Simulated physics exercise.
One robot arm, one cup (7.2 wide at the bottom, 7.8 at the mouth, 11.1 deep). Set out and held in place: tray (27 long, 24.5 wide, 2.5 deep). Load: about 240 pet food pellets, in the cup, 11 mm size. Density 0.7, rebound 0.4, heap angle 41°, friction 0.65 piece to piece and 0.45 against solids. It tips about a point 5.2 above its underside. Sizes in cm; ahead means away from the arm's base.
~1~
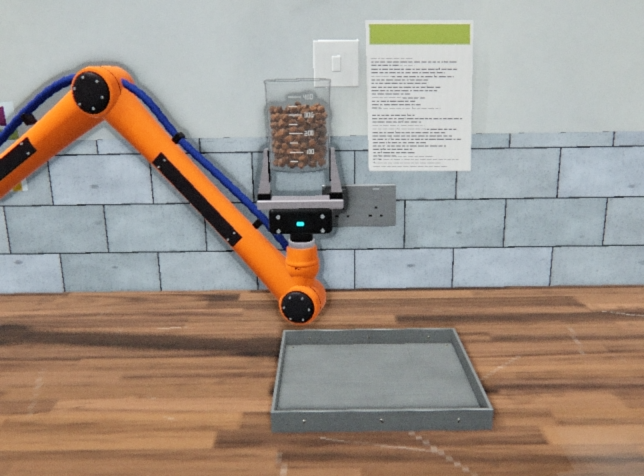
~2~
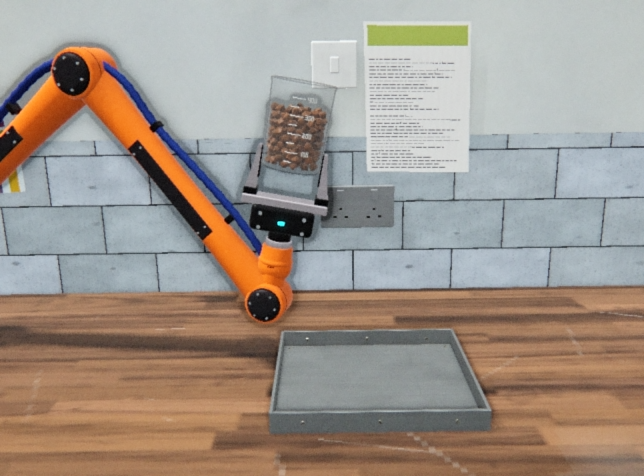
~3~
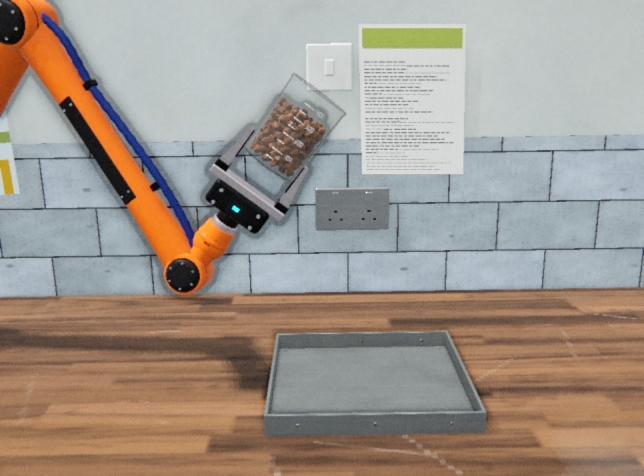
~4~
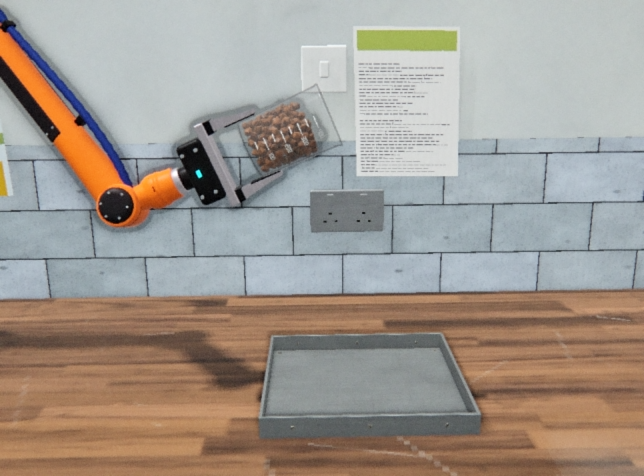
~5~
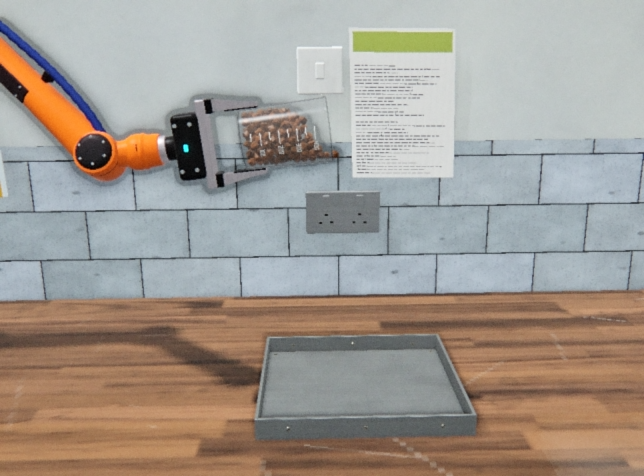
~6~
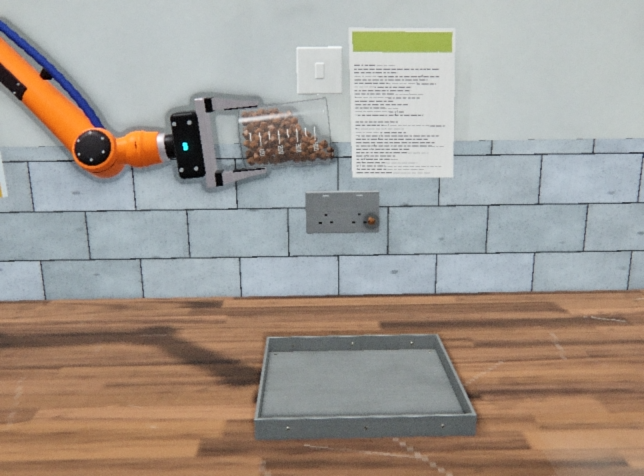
To begin with, an orange robot arm holds a clear cup of brown pellets upright above a wooden counter with a grey tray. The arm draws back to the left while tilting the cup rightward until it lies nearly on its side. Pellets slide toward the rim, and one drops out.
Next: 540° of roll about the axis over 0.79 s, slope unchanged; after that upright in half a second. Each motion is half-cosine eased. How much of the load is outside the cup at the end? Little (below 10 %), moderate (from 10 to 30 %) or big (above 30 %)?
A moderate share, from 10 to 30 %, ends outside the cup.
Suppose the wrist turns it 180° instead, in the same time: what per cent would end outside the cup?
It would be near 10 per cent.
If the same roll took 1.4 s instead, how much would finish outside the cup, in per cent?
It would be near 30 per cent.
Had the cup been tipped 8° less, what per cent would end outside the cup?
It would be near 5 per cent.
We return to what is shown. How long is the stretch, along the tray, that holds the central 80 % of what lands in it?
Some 12 cm.
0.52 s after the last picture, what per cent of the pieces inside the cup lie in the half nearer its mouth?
About 35 per cent.
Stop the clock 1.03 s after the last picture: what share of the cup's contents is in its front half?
Roughly 45 per cent.
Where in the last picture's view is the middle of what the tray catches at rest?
Around (391, 379).
Then, 0.52 s later, tipped 85°, highest piece 40 above the table; 217 in the cup, 8 in the tray, 14 in flight or on a rim.
Then, 1.03 s later, tipped 45°, highest piece 39 above the table; 198 in the cup, 39 in the tray, 1 on the table or floor, 1 in flight or on a rim.
Then, 1.49 s later, upright, highest piece 42 above the table; 198 in the cup, 39 in the tray, 2 on the table or floor.
Then, 2.19 s later, upright, highest piece 42 above the table; 198 in the cup, 39 in the tray, 2 on the table or floor.
At rest, 198 in the cup, 39 in the tray, 2 on the table or floor. That is 17 % outside the cup.
